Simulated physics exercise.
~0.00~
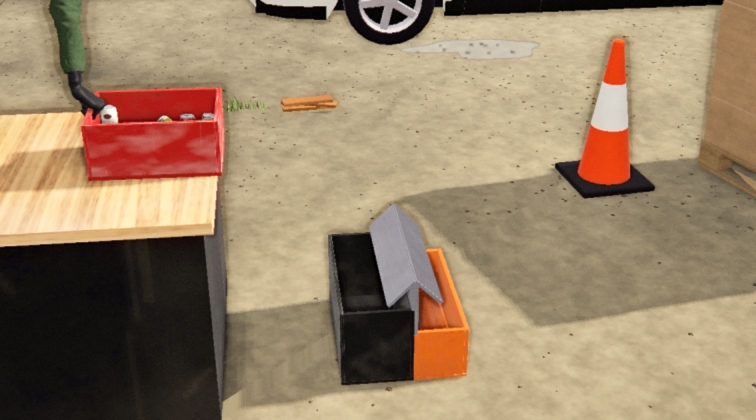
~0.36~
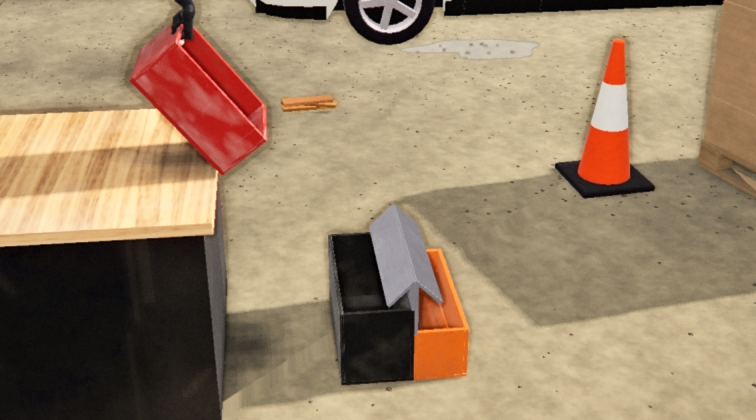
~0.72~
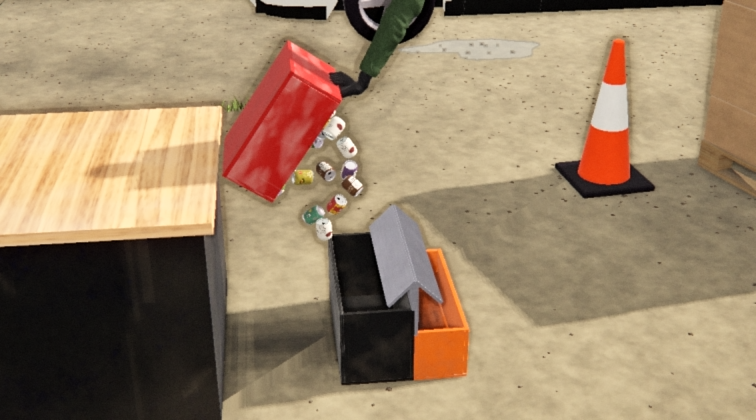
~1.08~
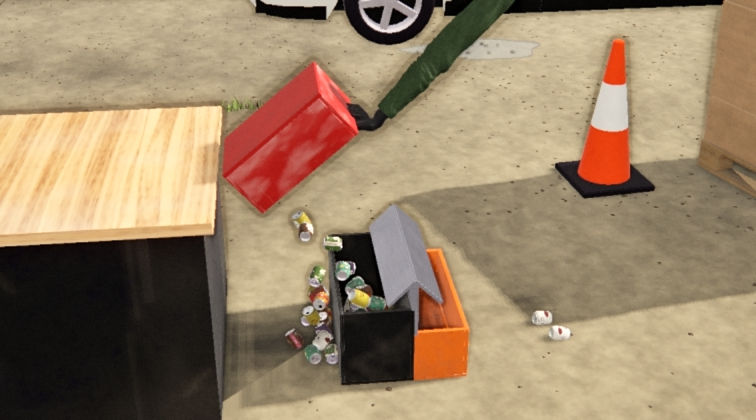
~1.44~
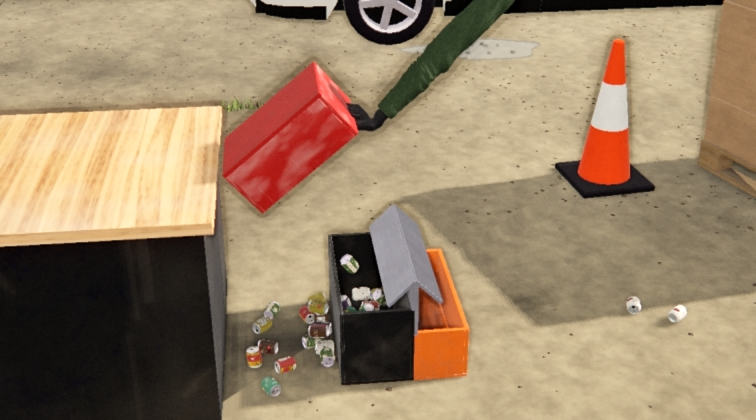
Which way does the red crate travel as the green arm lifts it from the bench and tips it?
The red crate moves to the right, going past the end of the bench as it is tipped.
